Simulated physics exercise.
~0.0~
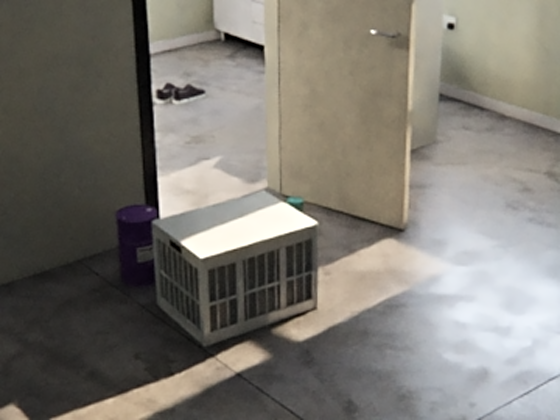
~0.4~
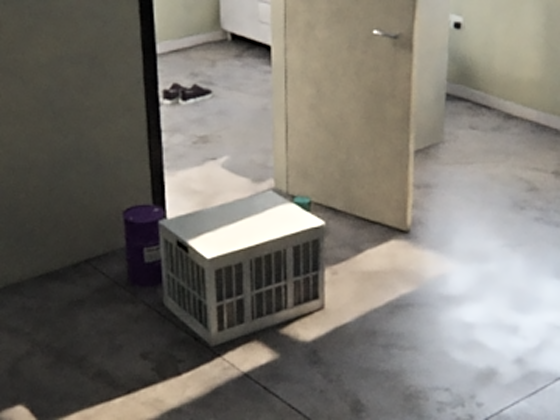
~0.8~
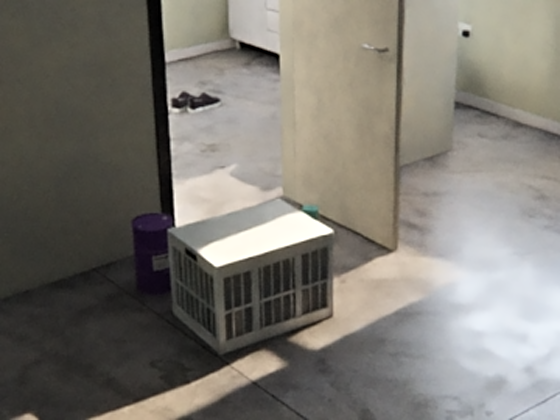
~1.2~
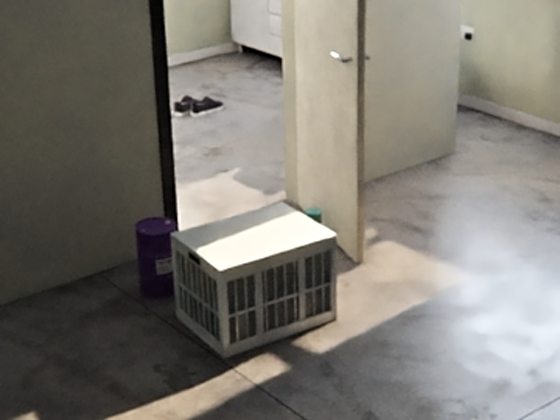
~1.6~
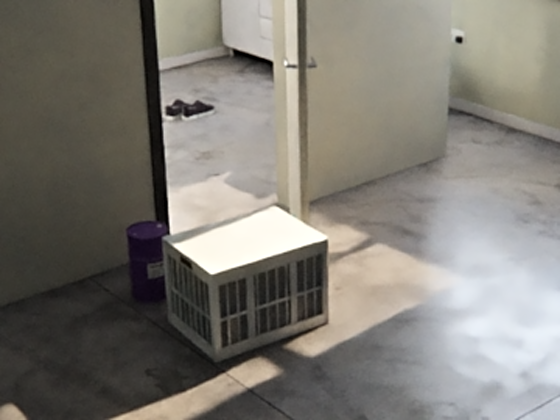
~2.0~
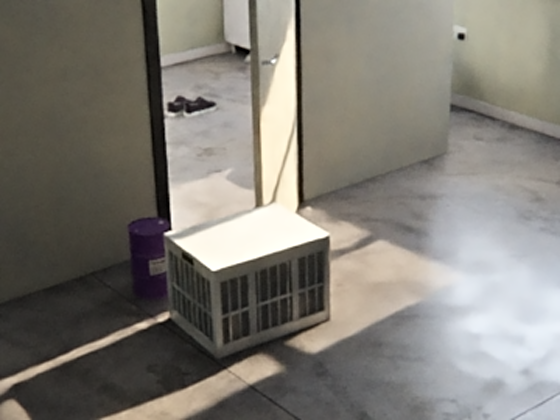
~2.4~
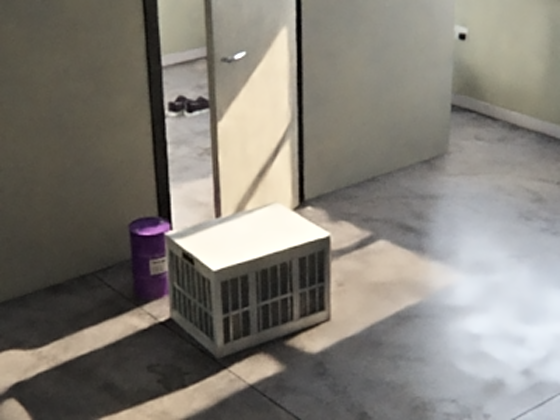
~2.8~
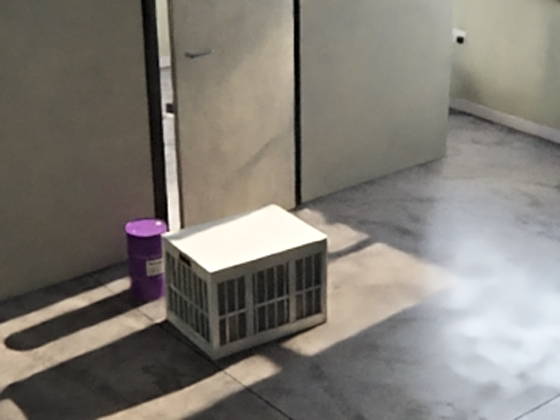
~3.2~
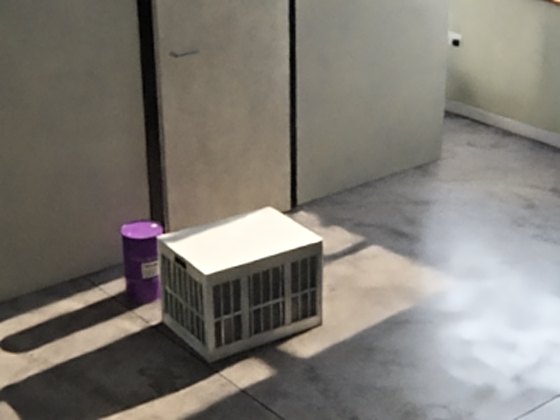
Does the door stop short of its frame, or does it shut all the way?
The door shuts all the way, closing off the view of the room beyond.
